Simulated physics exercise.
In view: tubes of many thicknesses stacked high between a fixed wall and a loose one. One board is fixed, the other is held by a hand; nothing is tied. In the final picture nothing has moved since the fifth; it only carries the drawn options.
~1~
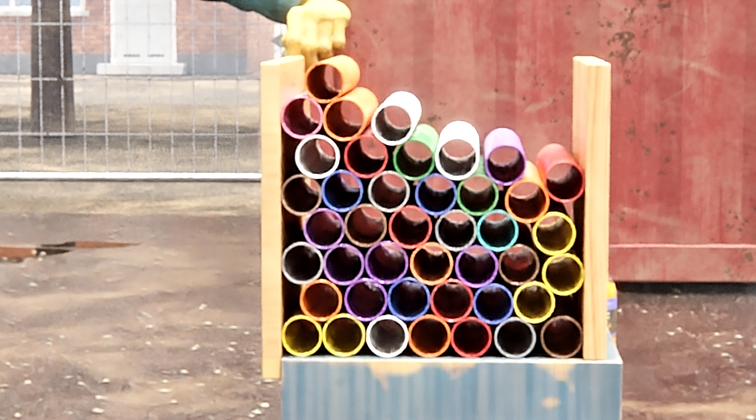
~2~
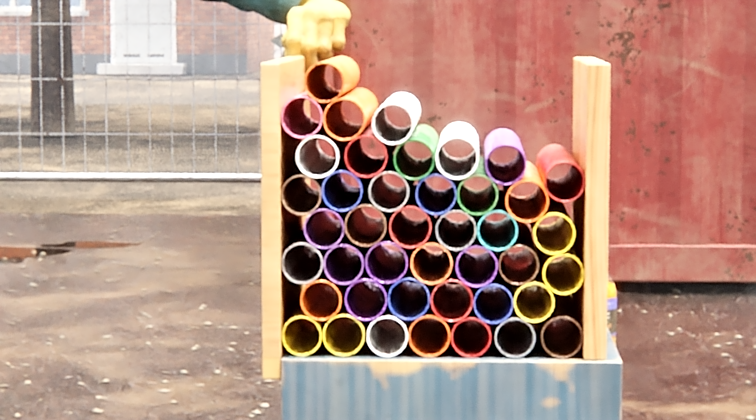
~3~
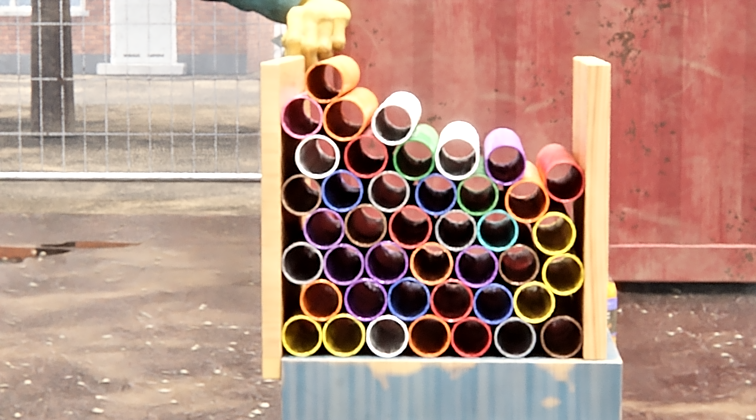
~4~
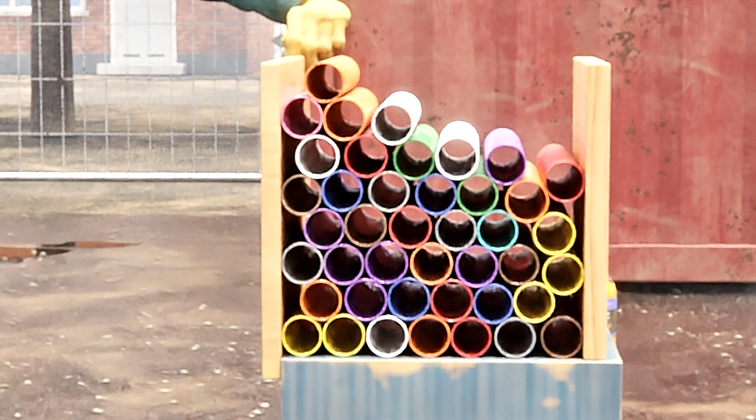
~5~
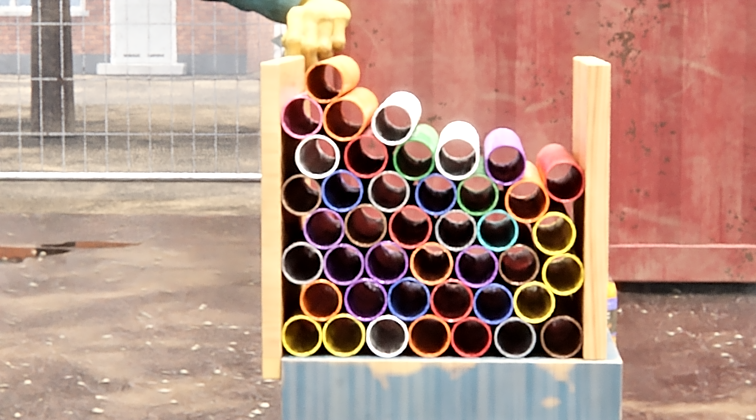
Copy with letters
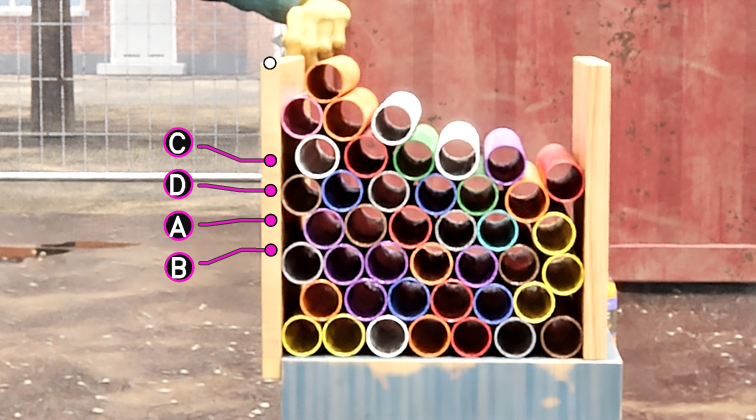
In a yard by a rusty red metal wall, a yellow-gloved hand stayed at the top left of a stack of colourful open tubes between two wooden boards, and nothing visibly moved.
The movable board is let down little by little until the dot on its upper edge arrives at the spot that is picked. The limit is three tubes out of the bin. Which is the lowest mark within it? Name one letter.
Slide it to A.
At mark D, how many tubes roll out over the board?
With D, two.
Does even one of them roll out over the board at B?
Yes.
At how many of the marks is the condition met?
Three of the four.
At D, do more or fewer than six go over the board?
At D, fewer than six.
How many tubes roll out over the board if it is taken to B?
It comes to five.
On the marked copy, A at (271, 221); B at (271, 250); C at (271, 161); D at (271, 191); the white dot at (270, 63).
With A. Early on, top of the board (280, 134).
Further on, top of the board (281, 212).
At the end, top of the board (281, 220), two out over the board.
As for the rest, B more than three out over the board; C two out over the board; D two out over the board.
